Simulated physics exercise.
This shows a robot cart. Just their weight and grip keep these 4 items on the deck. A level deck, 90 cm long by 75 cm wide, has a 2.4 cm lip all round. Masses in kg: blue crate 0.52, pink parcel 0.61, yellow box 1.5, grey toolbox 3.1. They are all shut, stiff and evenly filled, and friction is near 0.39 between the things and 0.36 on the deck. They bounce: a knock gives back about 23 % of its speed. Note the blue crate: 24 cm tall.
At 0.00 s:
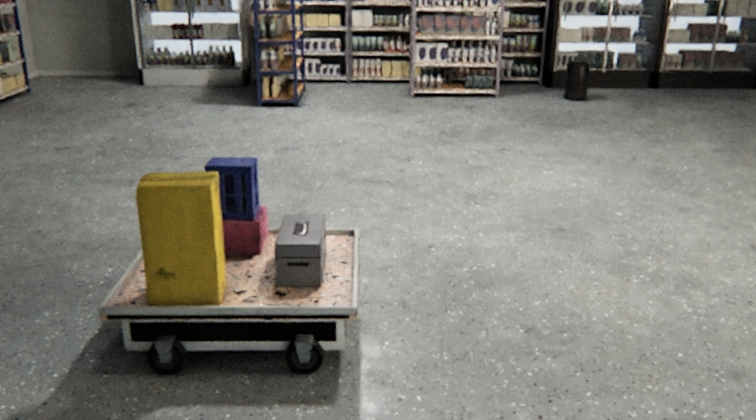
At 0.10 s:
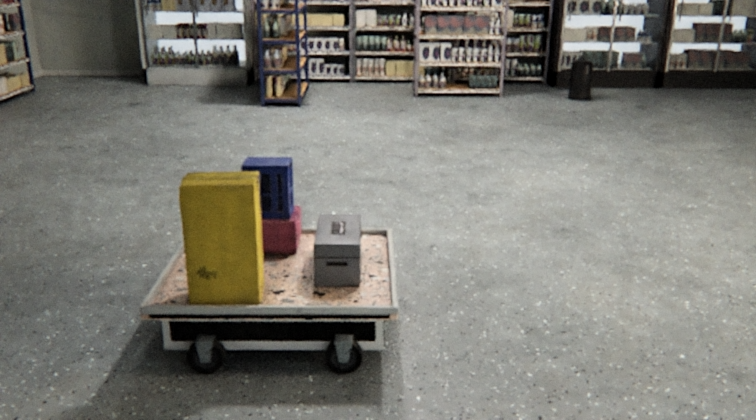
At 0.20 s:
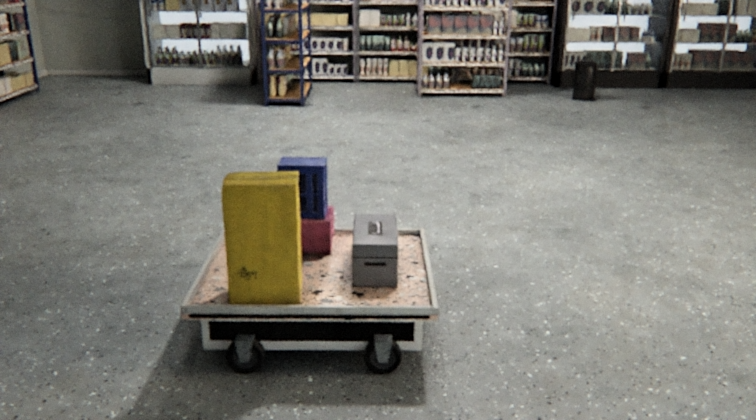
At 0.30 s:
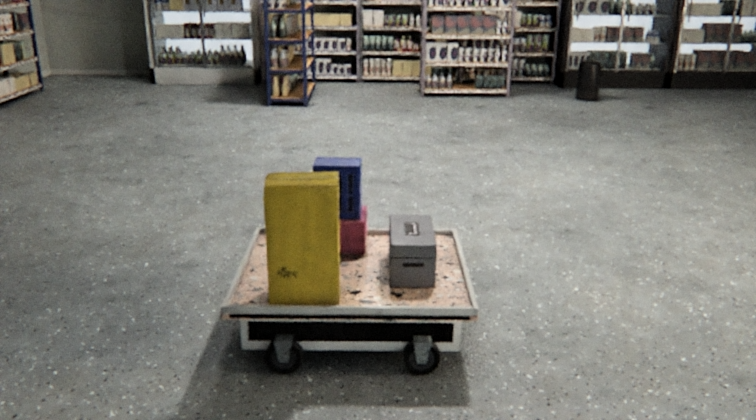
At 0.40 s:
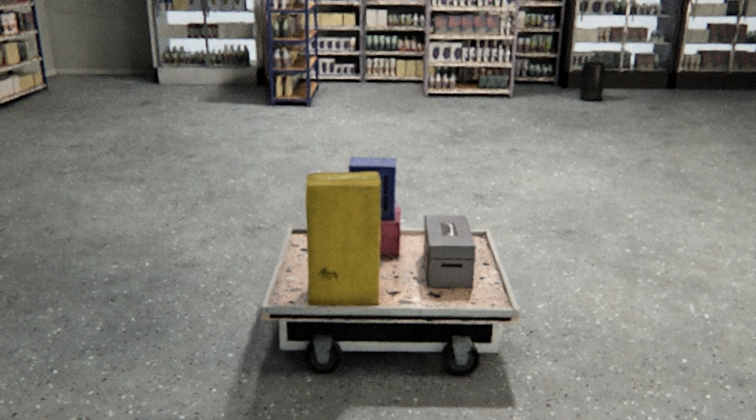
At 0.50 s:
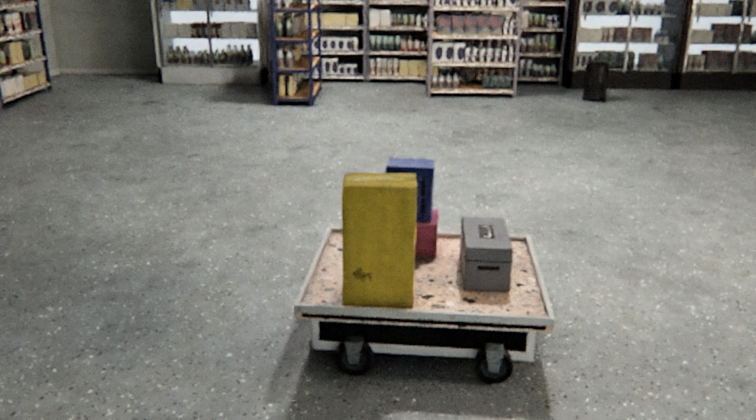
In a shop, a flat cart carrying three boxes and a grey toolbox rolls right.
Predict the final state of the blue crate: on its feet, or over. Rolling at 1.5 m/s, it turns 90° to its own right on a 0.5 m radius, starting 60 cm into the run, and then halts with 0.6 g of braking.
Off its bottom.
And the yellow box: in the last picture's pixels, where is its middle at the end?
In the last view, its centre sits near (480, 366).
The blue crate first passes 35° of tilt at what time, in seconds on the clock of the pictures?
Around 0.9 seconds.
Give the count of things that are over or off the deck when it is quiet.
Altogether, 1.
By 0.70 s, cart 105 cm along, turned 35°; blue crate 13 cm from its spot near (498, 197); grey toolbox 21 cm from its spot; yellow box 5 cm from its spot.
By 1.00 s, cart 150 cm along, turned 84°; blue crate now off the deck; grey toolbox 22 cm from its spot; yellow box 10 cm from its spot.
By 1.30 s, cart 186 cm along, turned 90°; grey toolbox 18 cm from its spot; yellow box 12 cm from its spot; pink parcel 6 cm from its spot.
When it is over (1.9 s), off the deck and tipped over, blue crate; not toppled but over 10 cm from the start, pink parcel, yellow box and grey toolbox.
